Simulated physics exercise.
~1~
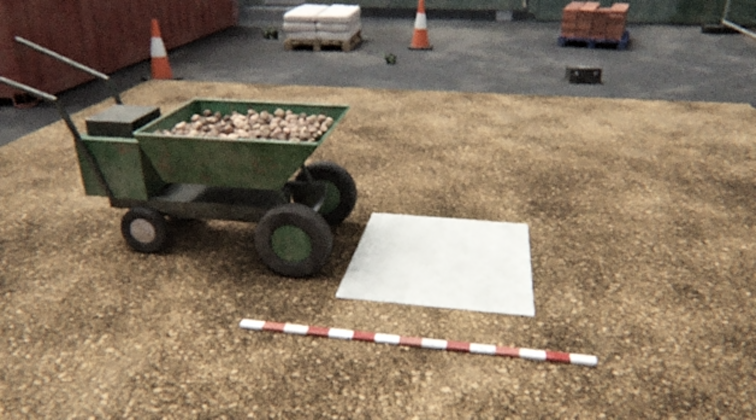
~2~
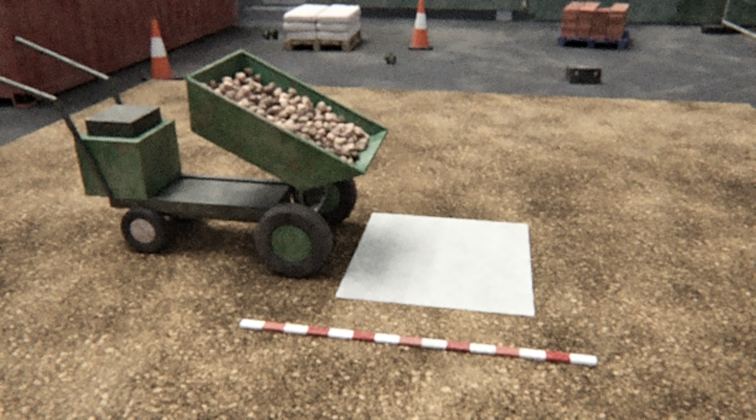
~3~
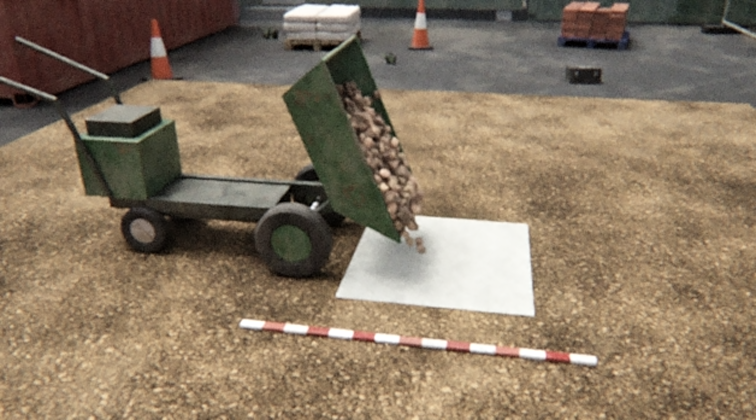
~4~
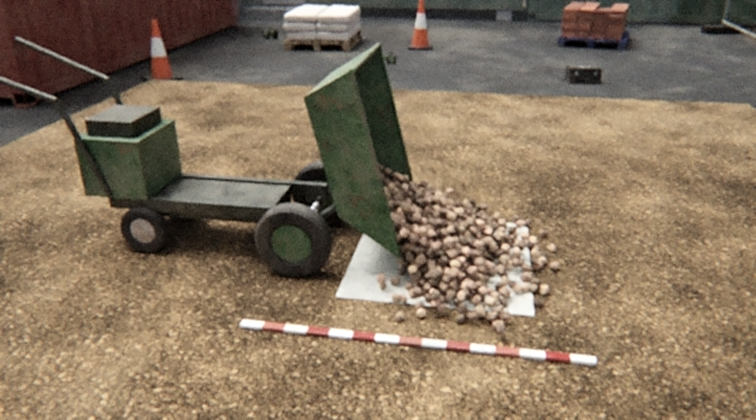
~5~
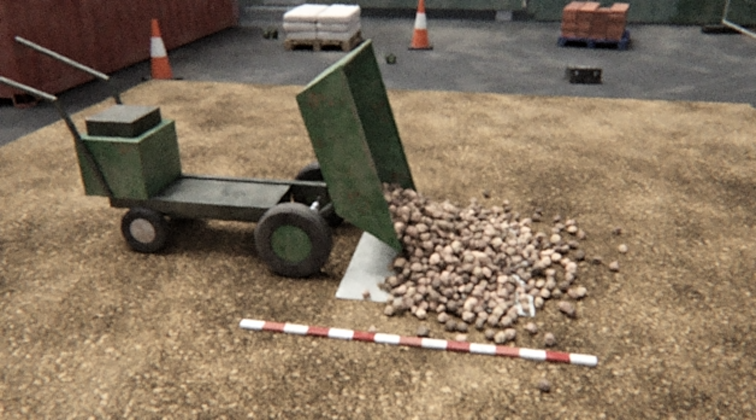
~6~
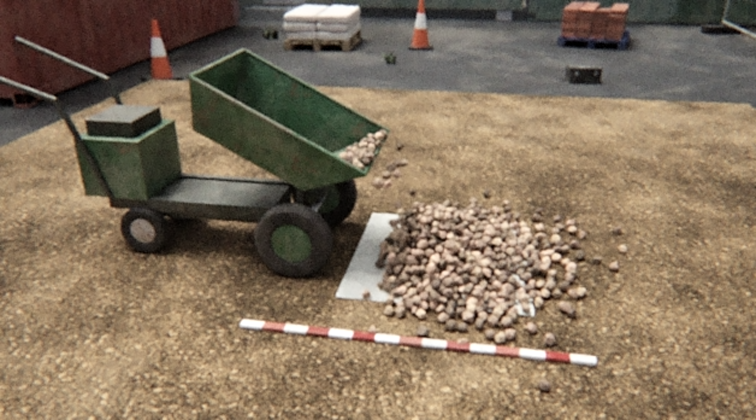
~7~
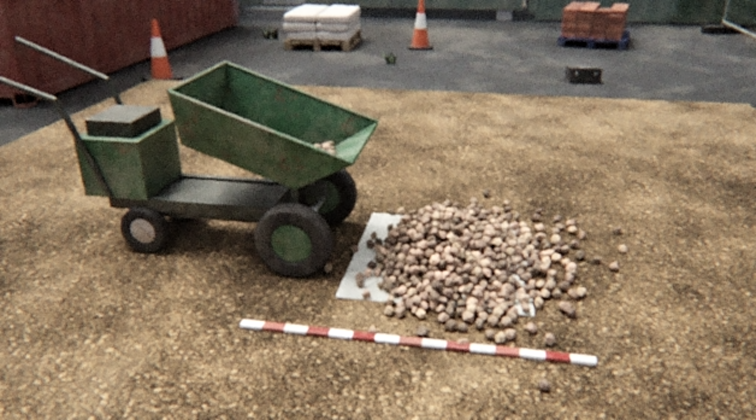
A green skip heaped with brownish stones sits level on a small wheeled barrow, with a pale sheet on the gravelly ground to its right and a red and white striped pole lying in front. The skip tilts up toward the right, and the stones slide to its lower lip. As it grows steep, they pour out onto the sheet and spread into a broad pile, some rolling past the edges. The skip then swings back down, dropping a few more stones. It ends still slightly tilted and nearly empty, with the heap covering most of the sheet.
